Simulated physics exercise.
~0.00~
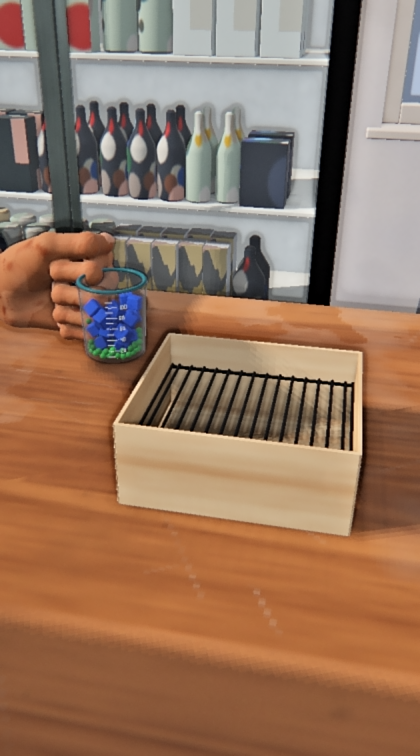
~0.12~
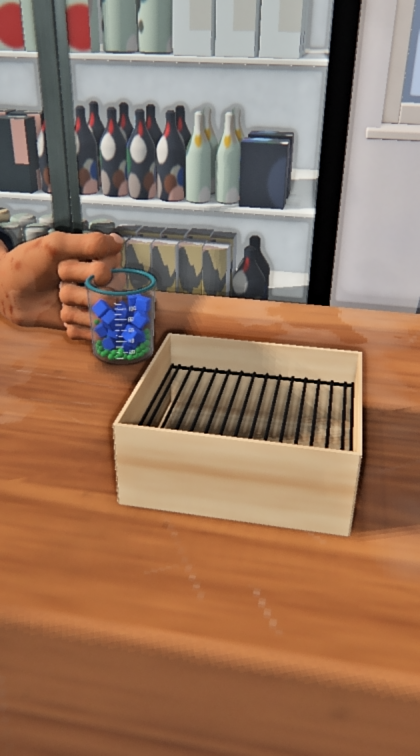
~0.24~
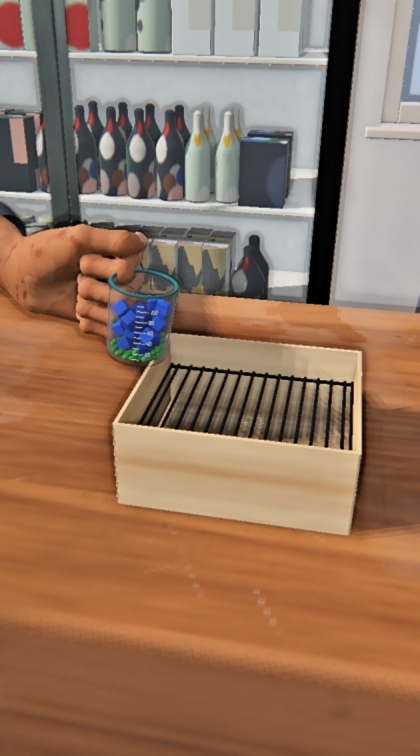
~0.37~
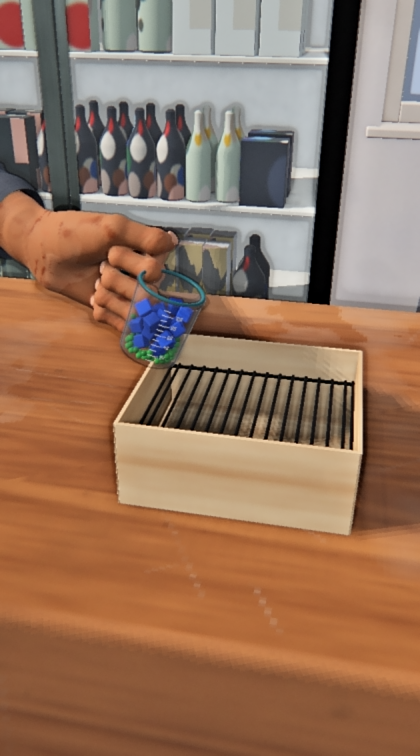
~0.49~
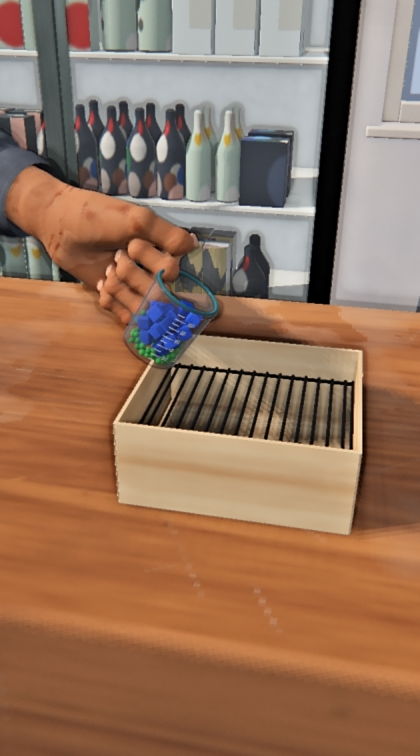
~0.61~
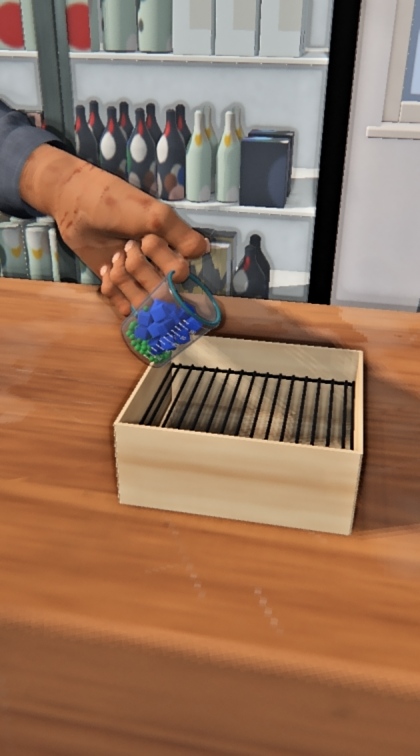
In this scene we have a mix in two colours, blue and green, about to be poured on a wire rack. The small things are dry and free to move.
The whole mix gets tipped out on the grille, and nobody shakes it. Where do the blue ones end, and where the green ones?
So the blue ones don't get through while the green ones do get through.
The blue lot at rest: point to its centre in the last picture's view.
The middle comes to rest around (222, 405).
Around 0.82 s, blue ones, all in the cup; green ones, all in the cup.
Around 1.08 s, blue ones, all in the cup; green ones, all in the cup.
Around 1.36 s, blue ones, most in the cup, about a quarter on or over the wires; green ones, all in the cup.
Finally (2.7 s), blue ones, all on the wires, none under the rack; green ones, a small part on the wires, nearly all under the rack.
